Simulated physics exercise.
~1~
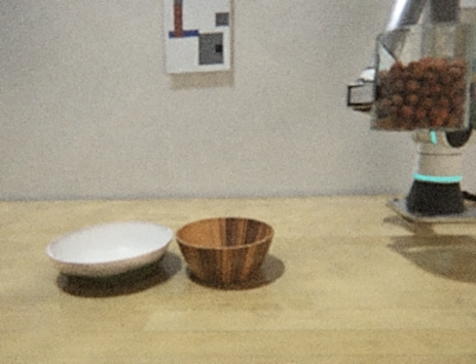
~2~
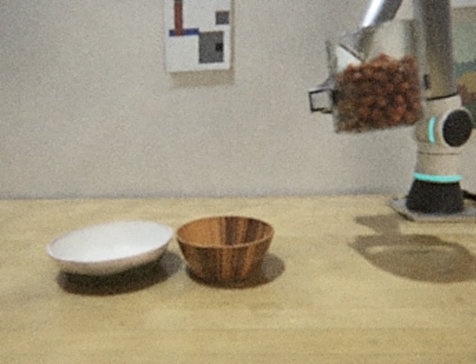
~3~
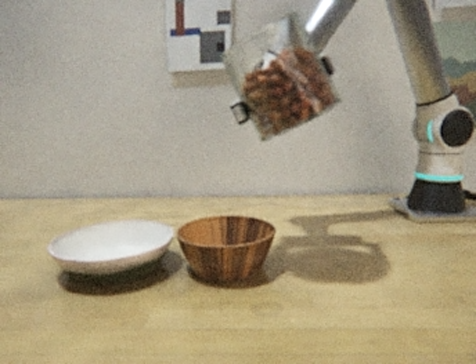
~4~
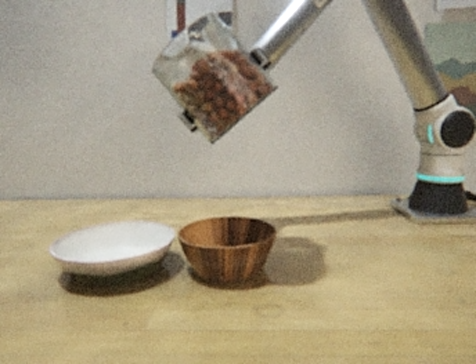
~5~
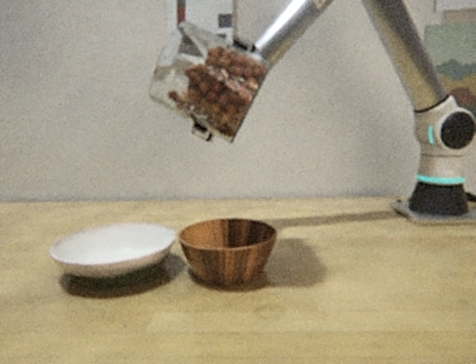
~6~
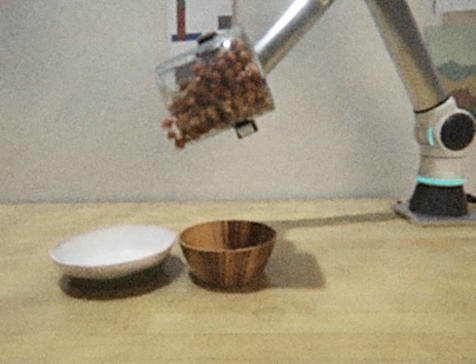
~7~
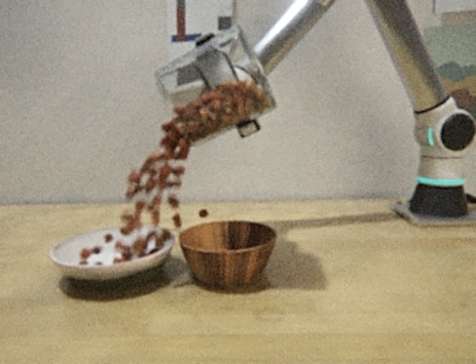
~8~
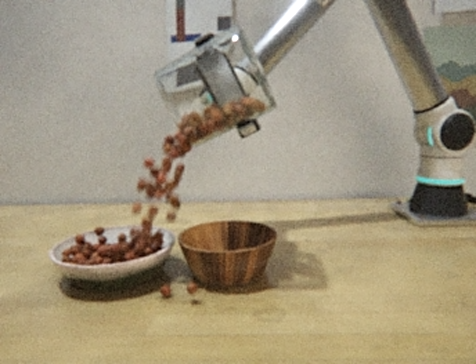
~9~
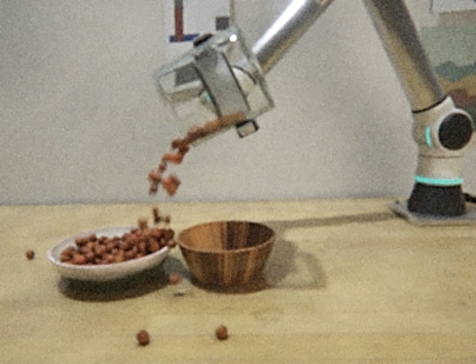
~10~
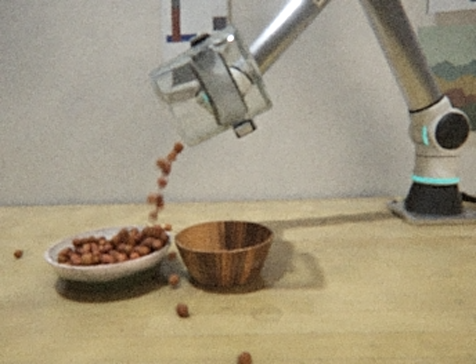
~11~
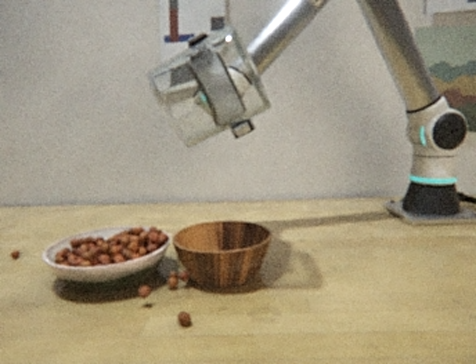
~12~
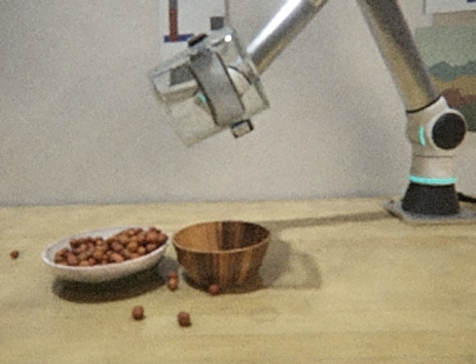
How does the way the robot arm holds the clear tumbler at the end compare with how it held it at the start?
At the start the arm held the tumbler upright, but by the end it was holding it tipped over on its side.
